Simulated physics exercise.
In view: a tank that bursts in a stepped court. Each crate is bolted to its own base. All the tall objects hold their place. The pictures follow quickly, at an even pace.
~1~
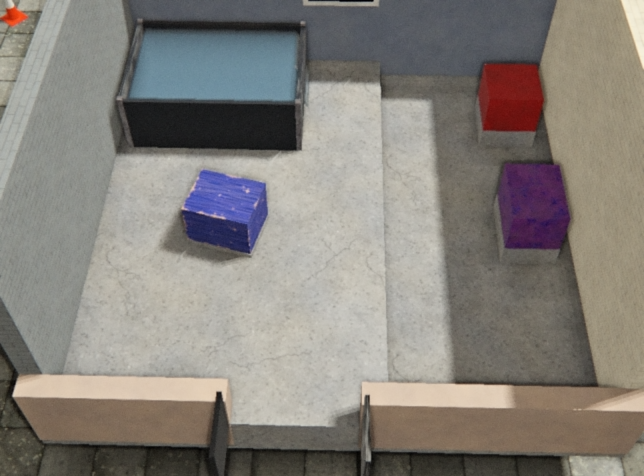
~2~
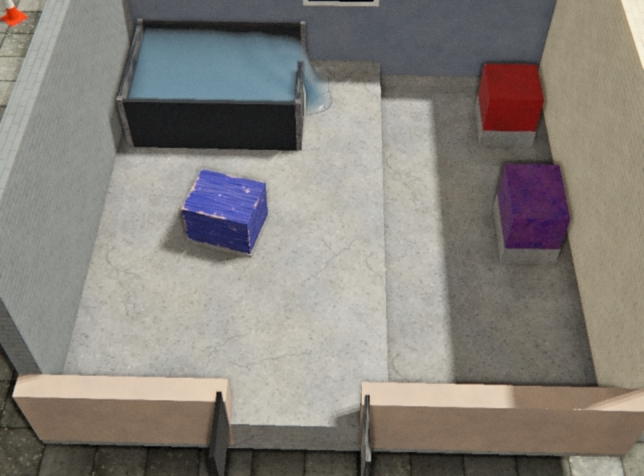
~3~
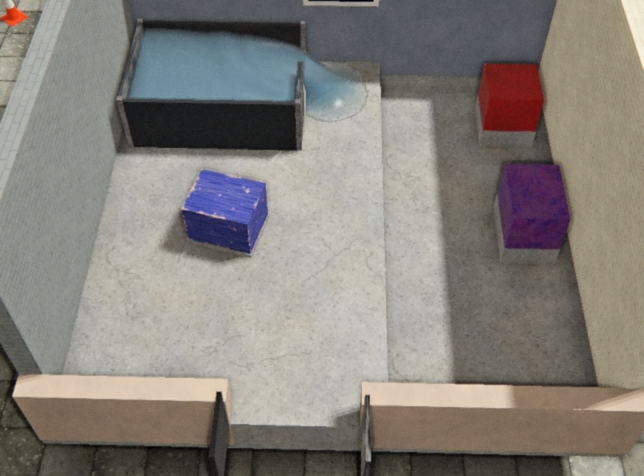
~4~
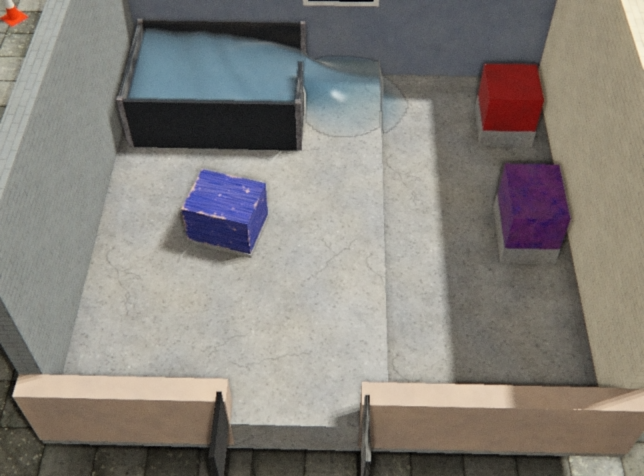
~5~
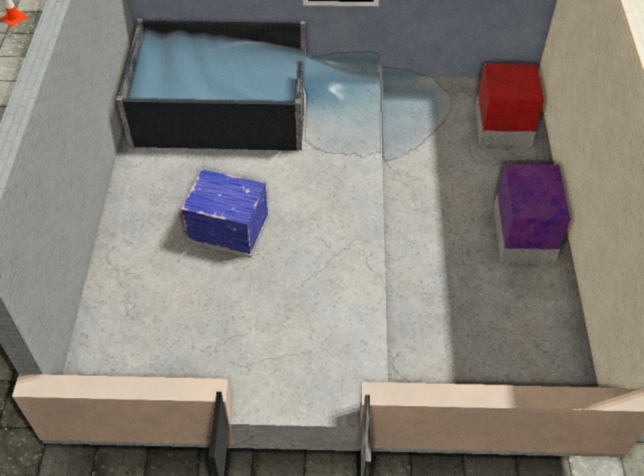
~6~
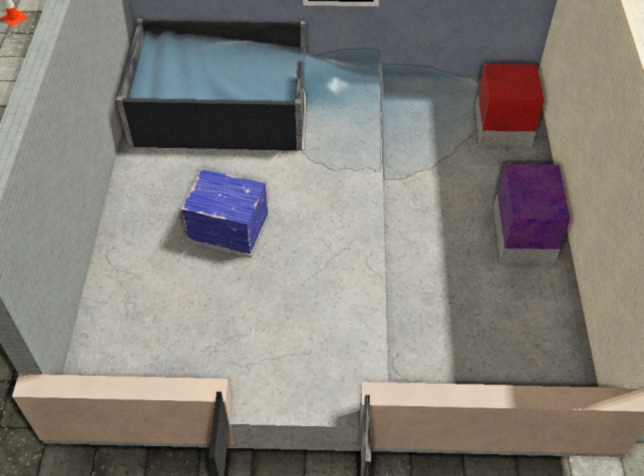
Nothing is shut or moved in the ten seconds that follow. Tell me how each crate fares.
The blue crate keeps dry; the red crate is soaked; the purple crate is soaked.
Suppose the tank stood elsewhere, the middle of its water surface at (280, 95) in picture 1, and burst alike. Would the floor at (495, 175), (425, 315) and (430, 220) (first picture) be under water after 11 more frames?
As listed: Flooded, no water, clear.
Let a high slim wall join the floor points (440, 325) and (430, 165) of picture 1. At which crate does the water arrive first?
I say the crate marked red.
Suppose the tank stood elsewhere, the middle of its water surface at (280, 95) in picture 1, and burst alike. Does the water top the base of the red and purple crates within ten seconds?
My reading: The red one gets wet; the purple one is topped.
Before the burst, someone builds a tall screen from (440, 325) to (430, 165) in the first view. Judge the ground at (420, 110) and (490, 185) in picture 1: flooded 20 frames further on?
In turn: Under water, wet.
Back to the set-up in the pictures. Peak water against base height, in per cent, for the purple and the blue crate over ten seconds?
Near 130 and 20 in a hundred.
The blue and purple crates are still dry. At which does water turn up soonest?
The one in purple.
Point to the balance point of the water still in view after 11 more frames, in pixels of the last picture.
I would point to (337, 108).
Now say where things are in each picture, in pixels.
The open tank at (216, 65) is whole and still, in the first picture.
Water pours out at (300, 73) and has run to (310, 68), in the second picture.
The front is at (362, 95), out from the gap at (300, 76), in the third picture.
The front is at (400, 100), out from the gap at (300, 77), in the fourth picture.
Water pours out at (300, 77) and has run to (442, 95), in the fifth picture.
Water pours out at (300, 77) and has run to a hidden place, in the sixth picture.
A moment on, water covers 25 % of the floor; the blue crate not reached, the red crate water round its plinth, the purple crate water round its plinth.
Next, water covers 30 % of the floor; the blue crate not reached, the red crate water round its plinth, the purple crate water round its plinth.
Then, water covers 50 % of the floor; the blue crate not reached, the red crate water round its plinth, the purple crate water round its plinth.
Later, water covers 50 % of the floor; the blue crate not reached, the red crate water round its plinth, the purple crate water round its plinth.
In the end, water covers 50 % of the floor; the blue crate stayed above the water, the red crate was topped, the purple crate was topped.
